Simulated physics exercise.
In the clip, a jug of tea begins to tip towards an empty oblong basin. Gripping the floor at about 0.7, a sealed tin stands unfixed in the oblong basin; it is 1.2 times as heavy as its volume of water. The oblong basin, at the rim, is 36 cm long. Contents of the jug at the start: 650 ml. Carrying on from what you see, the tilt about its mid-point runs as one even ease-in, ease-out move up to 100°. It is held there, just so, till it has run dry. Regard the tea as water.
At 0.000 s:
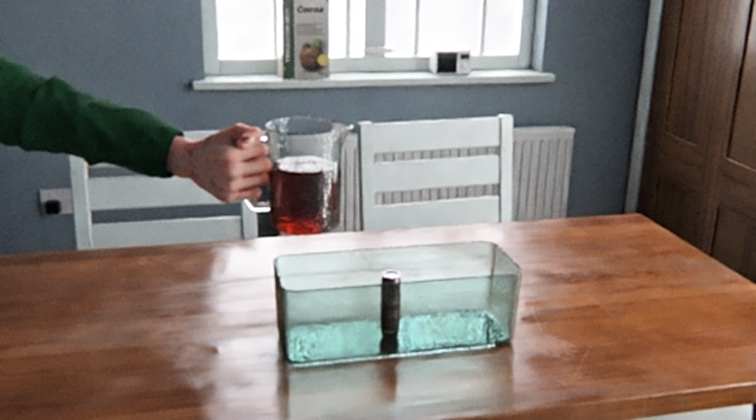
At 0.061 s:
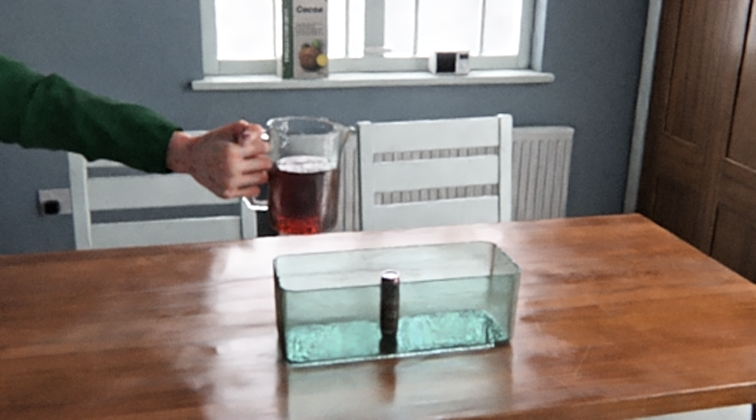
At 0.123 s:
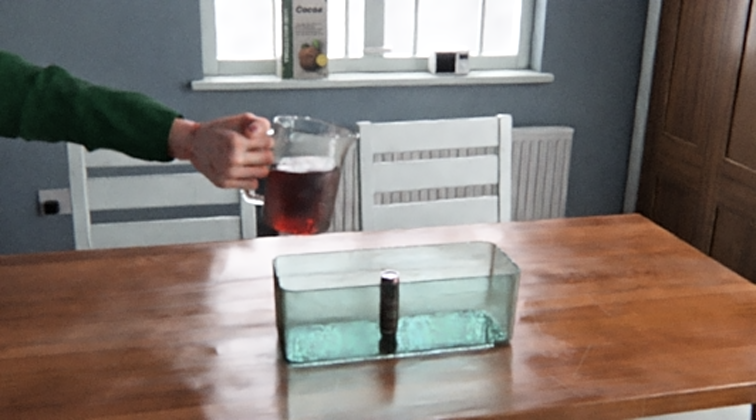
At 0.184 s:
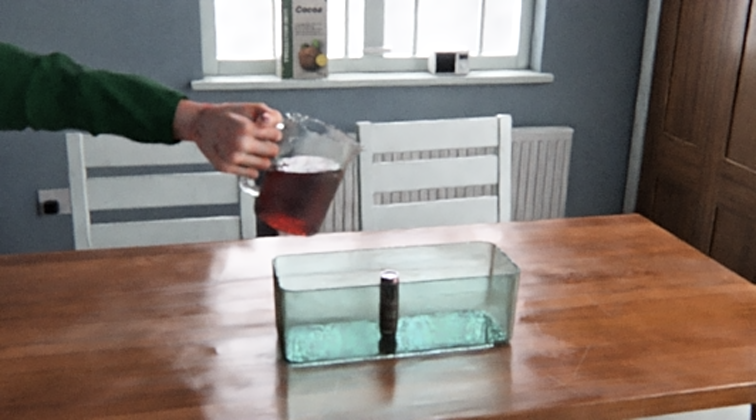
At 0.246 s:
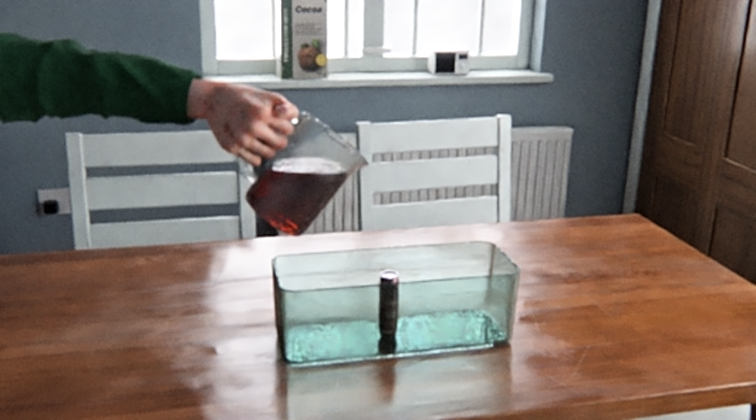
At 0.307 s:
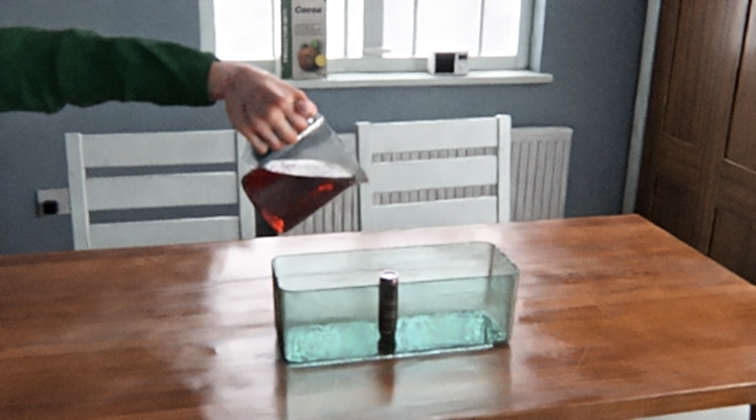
Glass jug of tea tilting steadily to the right in a green-sleeved hand, above an oblong basin holding an upright tin.
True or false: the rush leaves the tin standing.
True.
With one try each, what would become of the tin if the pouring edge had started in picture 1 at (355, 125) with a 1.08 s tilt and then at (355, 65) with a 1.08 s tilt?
In the first try it remains standing; in the second it remains standing.
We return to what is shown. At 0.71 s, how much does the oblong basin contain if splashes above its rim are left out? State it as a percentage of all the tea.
Value: Approx. 52 %.
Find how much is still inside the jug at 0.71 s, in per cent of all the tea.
Roughly 28 per cent.
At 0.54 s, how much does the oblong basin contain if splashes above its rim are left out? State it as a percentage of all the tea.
Some 8 per cent.
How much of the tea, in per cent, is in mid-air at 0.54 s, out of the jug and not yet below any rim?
About 22 per cent.
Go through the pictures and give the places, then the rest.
The first picture shows tilt 0°; pouring edge (353, 126); surface from (270, 166) to (338, 163); the oblong basin's rim runs from (278, 275) to (508, 257); the tin's top is at (391, 277).
The second picture shows tilt 3°; pouring edge (354, 128); surface from (269, 166) to (338, 163).
The third picture shows tilt 10°; pouring edge (359, 135); surface from (270, 167) to (339, 163).
The fourth picture shows tilt 22°; pouring edge (366, 146); surface from (267, 172) to (342, 164).
The fifth picture shows tilt 37°; pouring edge (370, 163); surface from (255, 182) to (348, 167).
The sixth picture shows tilt 53°; pouring edge (369, 181); surface from (245, 175) to (354, 173).
By 0.54 s the tilt is 98° and 69 per cent is still to pour; the tin stands where it began.
By 0.71 s the tilt is 100° and 28 per cent is still to pour; the tin stands where it began.
By 0.89 s the tilt is 100° and 10 per cent is still to pour; the tin stands where it began.
By 1.09 s the tilt is 100° and 2 per cent is still to pour; the tin stands where it began.
At rest the tin stands where it began.
